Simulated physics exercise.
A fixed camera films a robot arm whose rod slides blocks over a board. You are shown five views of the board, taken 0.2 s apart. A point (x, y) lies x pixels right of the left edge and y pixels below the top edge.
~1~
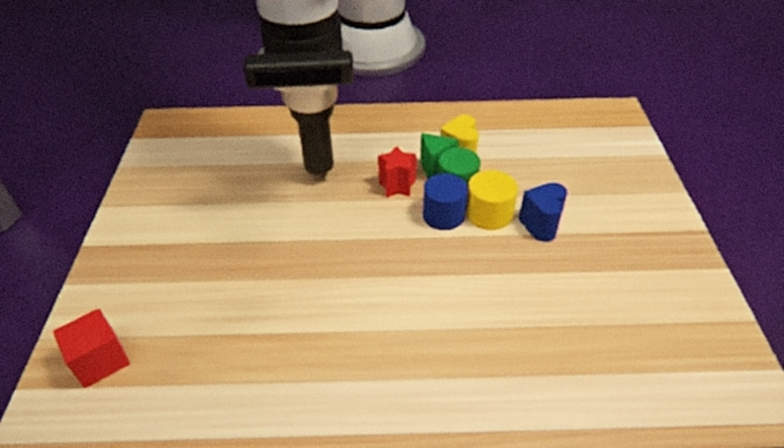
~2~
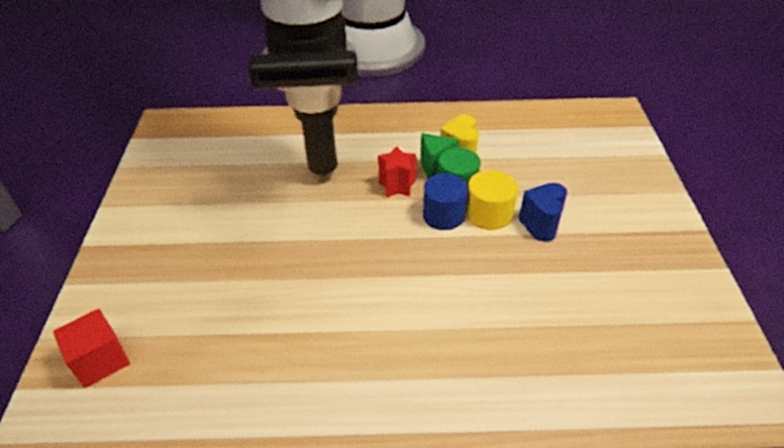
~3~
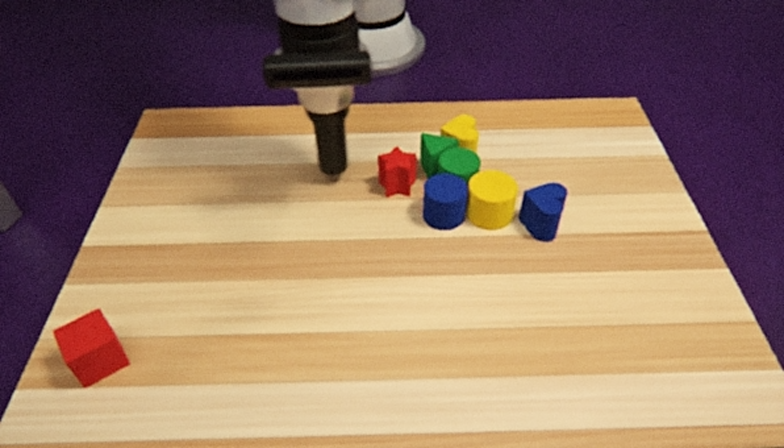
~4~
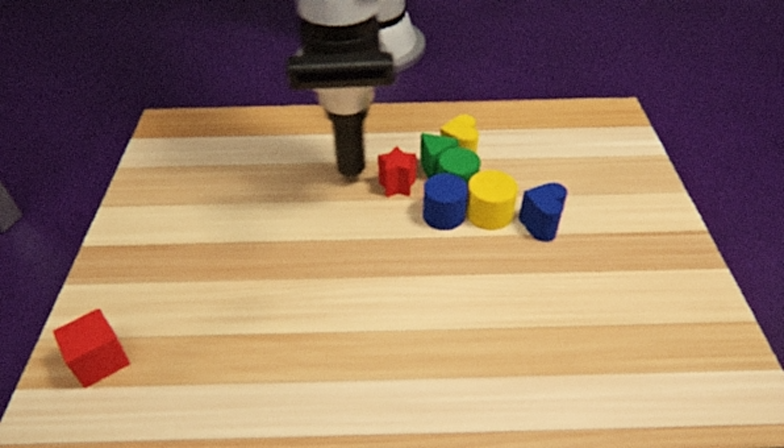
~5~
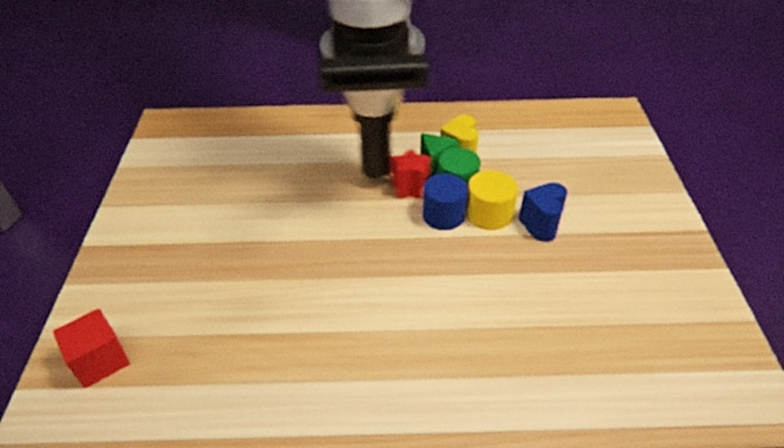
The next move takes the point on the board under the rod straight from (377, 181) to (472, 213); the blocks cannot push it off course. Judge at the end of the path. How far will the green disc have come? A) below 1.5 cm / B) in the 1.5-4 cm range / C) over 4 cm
C: Over 4 cm.
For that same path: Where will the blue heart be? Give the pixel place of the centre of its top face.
It will likely be found at (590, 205).
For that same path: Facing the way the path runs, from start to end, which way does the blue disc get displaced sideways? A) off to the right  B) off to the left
A (off to the right)
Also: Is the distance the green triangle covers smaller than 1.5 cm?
I expect so.
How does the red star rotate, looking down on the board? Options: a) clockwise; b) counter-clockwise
Option b.
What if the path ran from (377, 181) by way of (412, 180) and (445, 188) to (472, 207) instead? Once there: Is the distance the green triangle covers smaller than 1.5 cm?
No.
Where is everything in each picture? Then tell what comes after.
Rod tip at (319, 165); block tops, red star at (397, 158); green triangle at (437, 142); blue disc at (446, 187); green disc at (460, 160); yellow disc at (494, 185); blue heart at (548, 196), in the first picture.
Rod at (323, 165); blocks unchanged, in the second picture.
Rod at (334, 166); blocks unchanged, in the third picture.
Rod at (352, 167); blocks unchanged, in the fourth picture.
Rod at (377, 169); red star at (410, 160); green triangle at (437, 142); blue disc at (446, 187); green disc at (460, 160); yellow disc at (494, 185); blue heart at (548, 196), in the fifth picture.
The first path, step by step. One third of the way, rod at (408, 179); red star at (442, 164), turned 35° anticlockwise; blue disc at (452, 192); green disc at (475, 157); yellow disc at (498, 186).
Two thirds of the way, rod at (441, 190); red star at (472, 171), turned 60° anticlockwise; blue disc at (458, 198); green disc at (494, 153); yellow disc at (508, 188); blue heart at (558, 198).
At the end, rod at (473, 201); red star at (503, 177), turned 75° anticlockwise; green triangle in place; blue disc at (475, 212); green disc at (509, 152); yellow disc at (545, 191); blue heart at (590, 205), turned 35° clockwise.
